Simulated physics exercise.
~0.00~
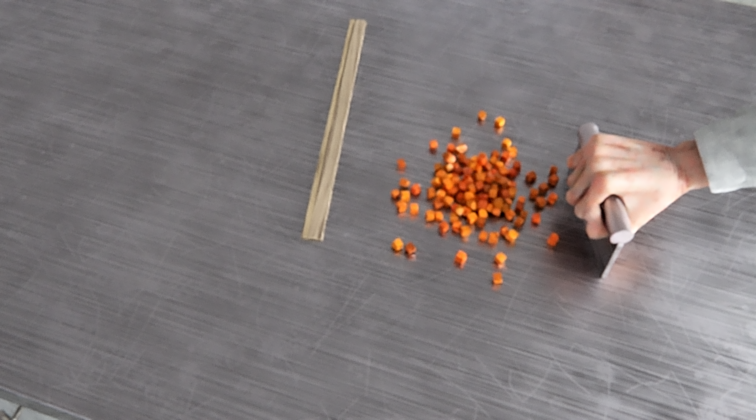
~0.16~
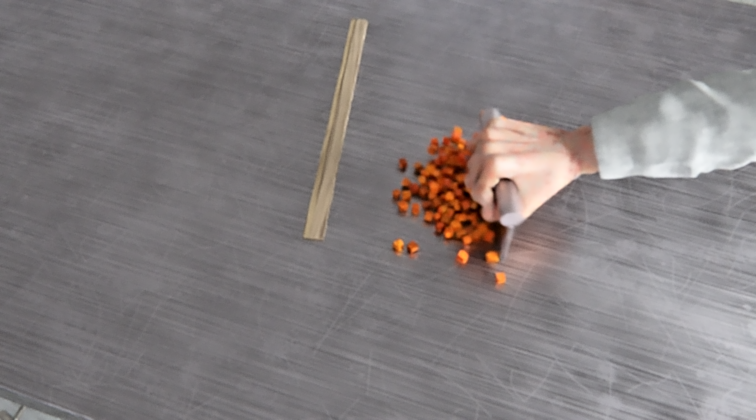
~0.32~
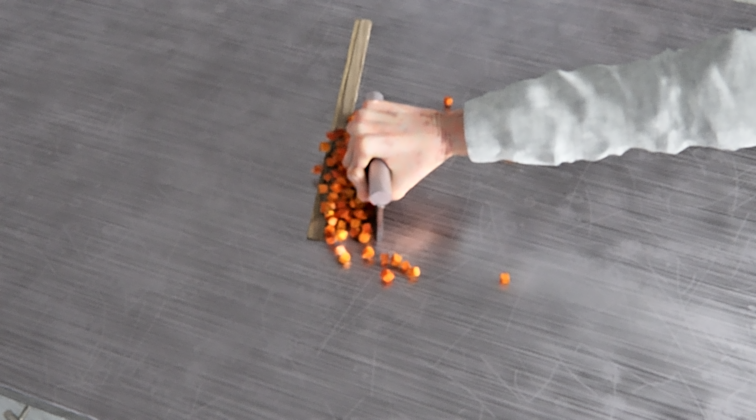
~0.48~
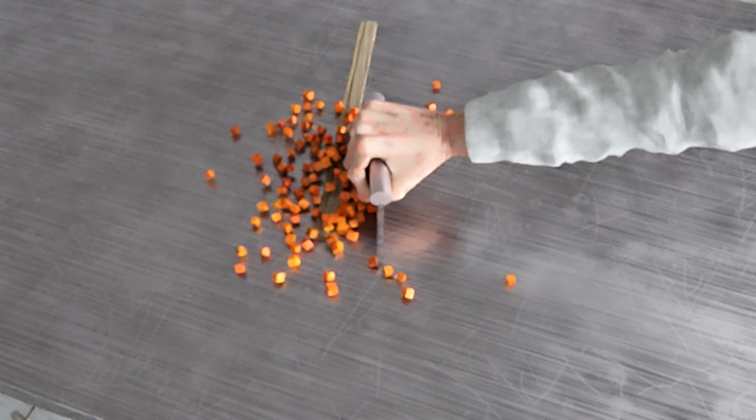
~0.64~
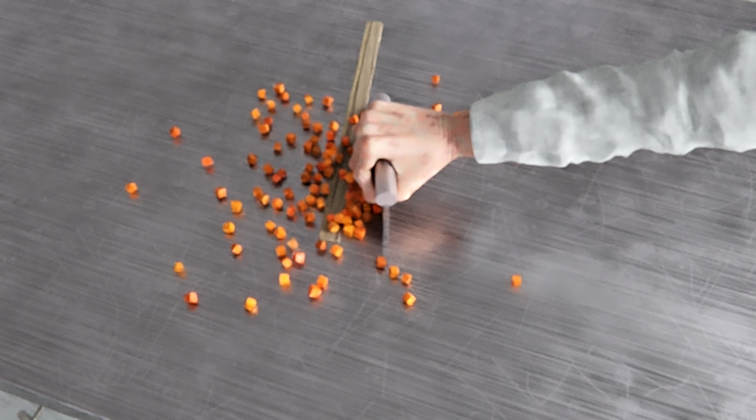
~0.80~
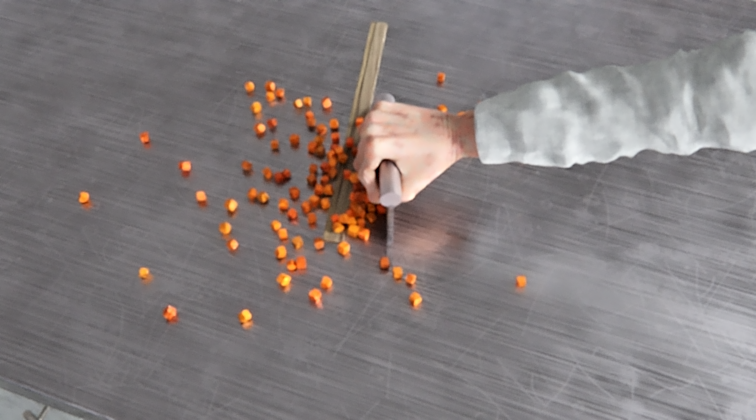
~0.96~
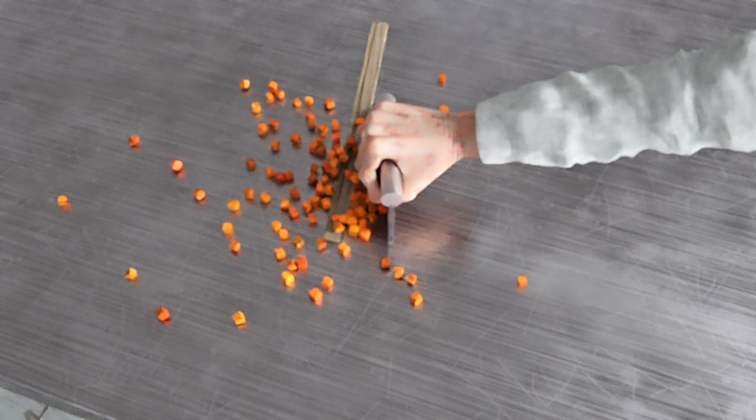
A loose heap of small orange carrot cubes lies right of centre on a scratched grey metal surface, seen from above at a slant. A thin, pale wooden strip lies fixed to its left, and a hand in a light grey sleeve grips a scraper at its right. The hand drives the scraper left, bunching the cubes and pushing them against the strip, where the blade stops. Many cubes spill over the strip and scatter left as the view shifts slightly. They come to rest widely spread, some still crowded between blade and strip, the hand holding still.
